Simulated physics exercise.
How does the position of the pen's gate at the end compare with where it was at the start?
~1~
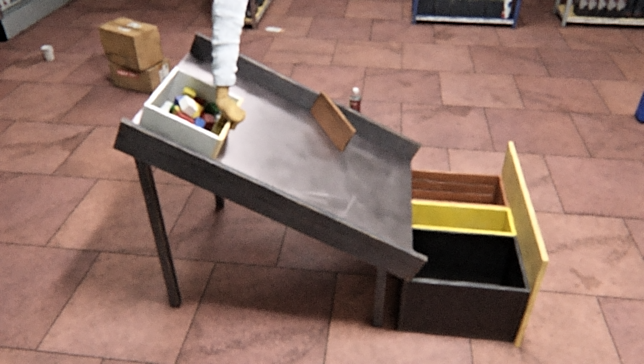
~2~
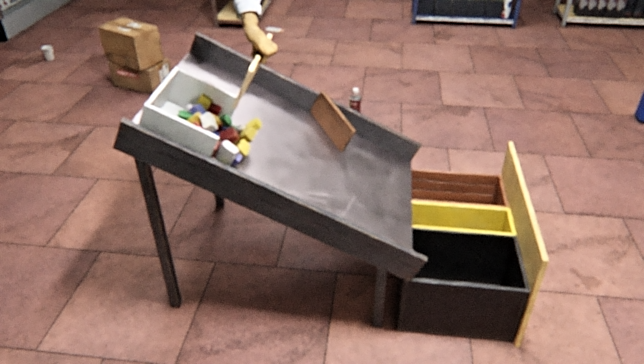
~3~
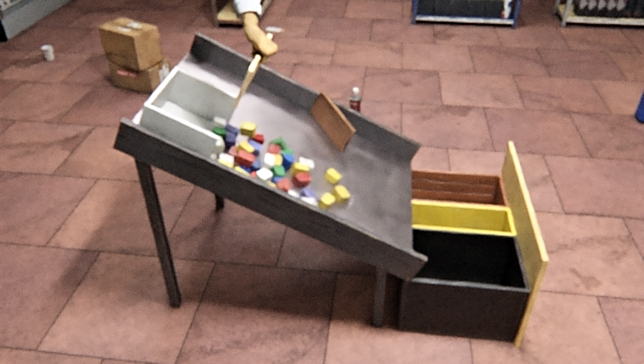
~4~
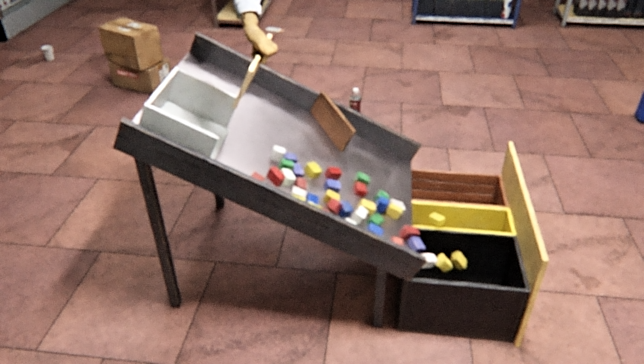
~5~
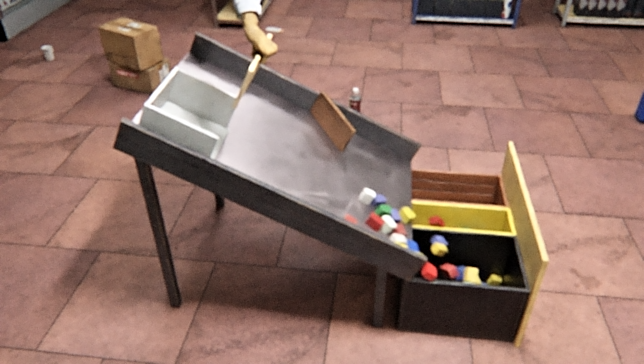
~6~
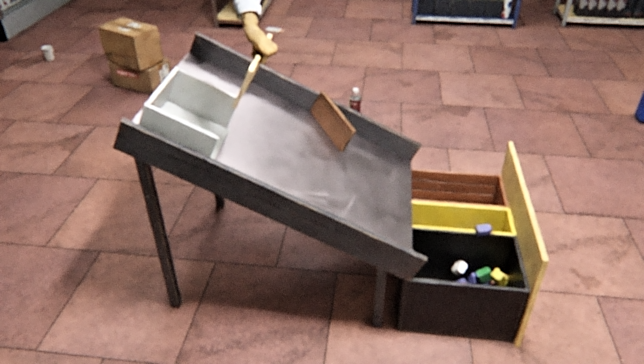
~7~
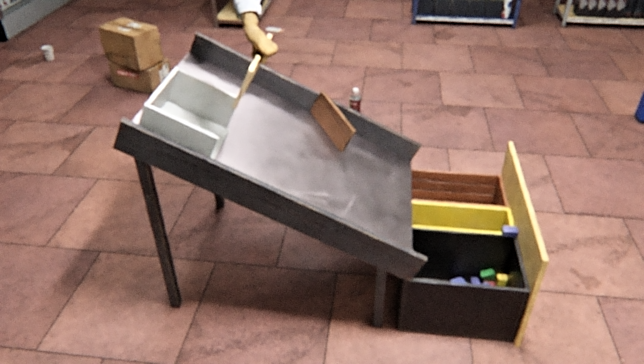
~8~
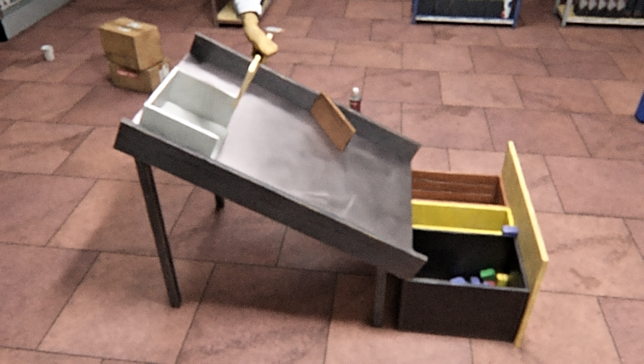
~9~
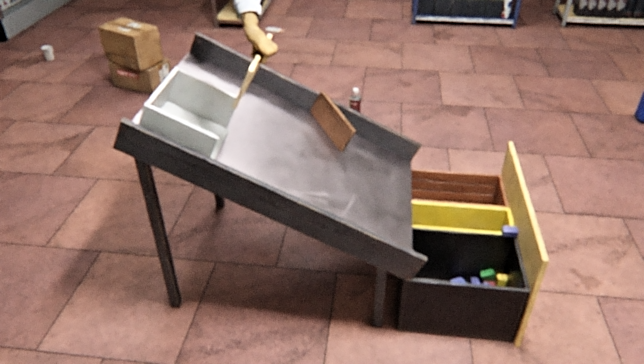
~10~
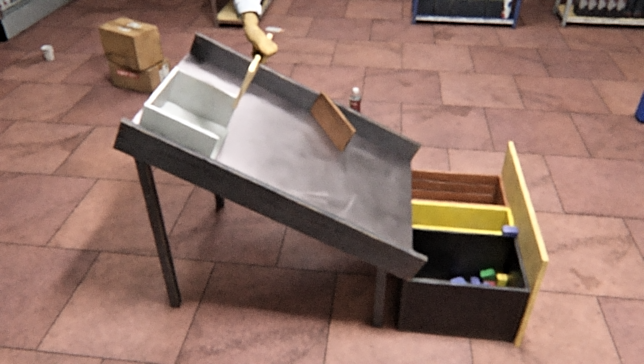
At the start the gate is down at the open side of the white pen, in front of the bricks. By the end it is held higher up and slightly to the right, clear of the pen's opening.
